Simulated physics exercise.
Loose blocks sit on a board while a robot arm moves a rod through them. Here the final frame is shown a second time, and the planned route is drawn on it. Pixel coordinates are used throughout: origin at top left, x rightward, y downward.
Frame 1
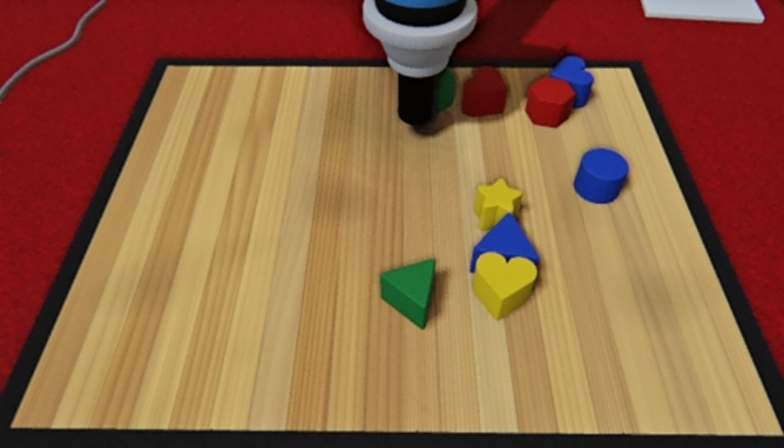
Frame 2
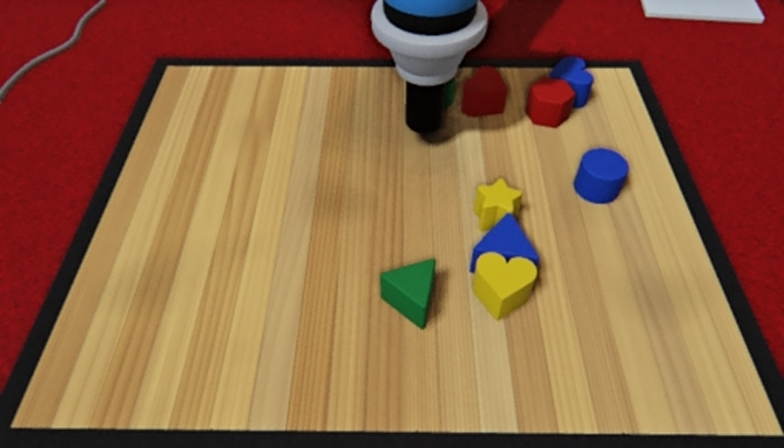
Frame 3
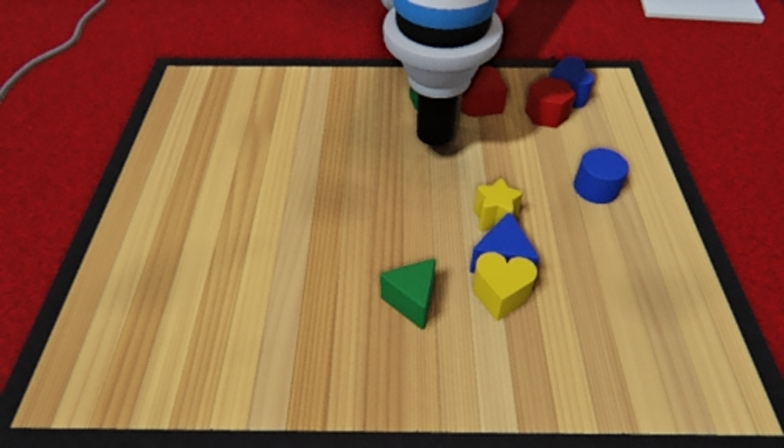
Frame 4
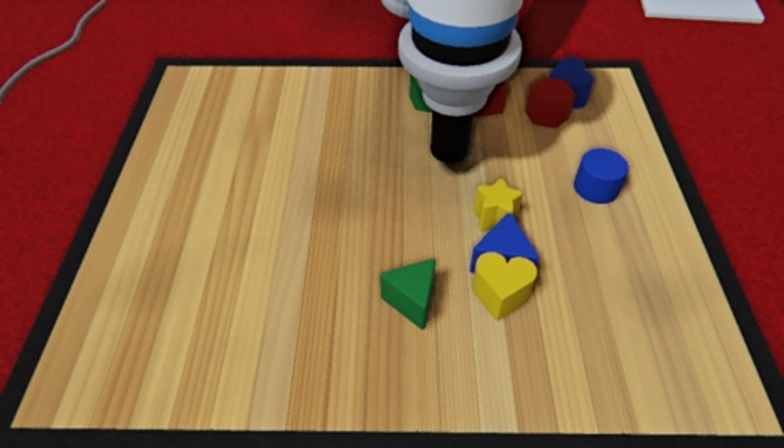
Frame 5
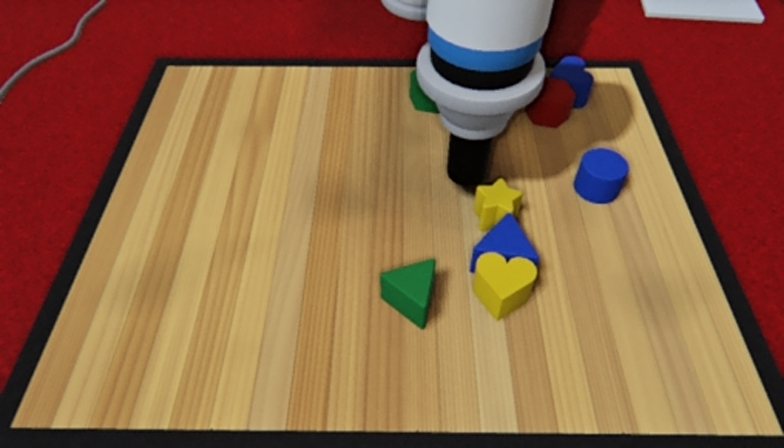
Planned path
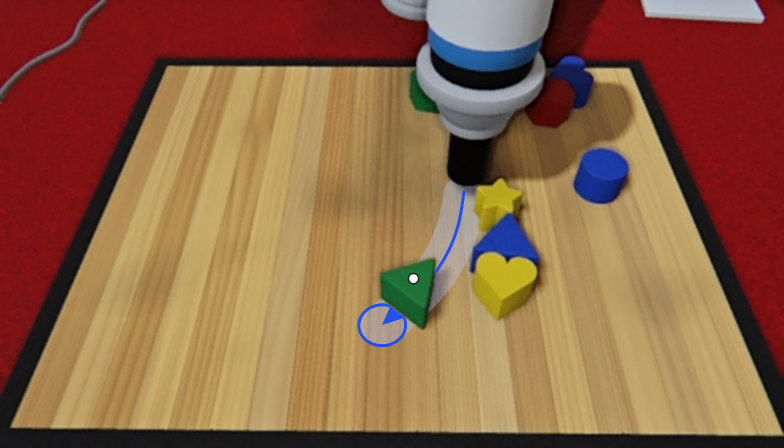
The robot arm moves its black rod down and right across the board, pushing no blocks.
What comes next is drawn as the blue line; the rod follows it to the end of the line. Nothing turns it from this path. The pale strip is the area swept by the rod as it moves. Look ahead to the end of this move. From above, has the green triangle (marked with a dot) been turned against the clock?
No.
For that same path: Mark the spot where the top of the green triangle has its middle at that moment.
The answer is (368, 340).
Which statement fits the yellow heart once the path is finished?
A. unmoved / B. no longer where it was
The answer is A.
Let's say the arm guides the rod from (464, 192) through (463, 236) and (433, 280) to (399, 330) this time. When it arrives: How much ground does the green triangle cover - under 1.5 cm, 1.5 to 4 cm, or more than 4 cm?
The green triangle ends up quite far away, over 4 cm.
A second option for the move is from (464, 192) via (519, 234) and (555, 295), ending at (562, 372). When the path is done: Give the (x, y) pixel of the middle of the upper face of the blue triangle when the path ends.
Around pixel (555, 391).
The line goes from (464, 192) via (455, 236) and (428, 282), ending at (382, 325); the dot is on the green triangle.
On the path given first. One third of the way, rod at (456, 220); yellow star-shaped block at (501, 203), turned 65° anticlockwise; blue triangle at (513, 240), turned 15° clockwise.
Two thirds of the way, rod at (428, 266); green triangle at (399, 297), turned 10° clockwise; yellow star-shaped block at (501, 203), turned 65° anticlockwise; blue triangle at (513, 240), turned 15° clockwise.
At the end, rod at (382, 308); green triangle at (368, 340), turned 30° clockwise; yellow star-shaped block at (501, 203), turned 65° anticlockwise; yellow heart unmoved; blue triangle at (513, 240), turned 15° clockwise.
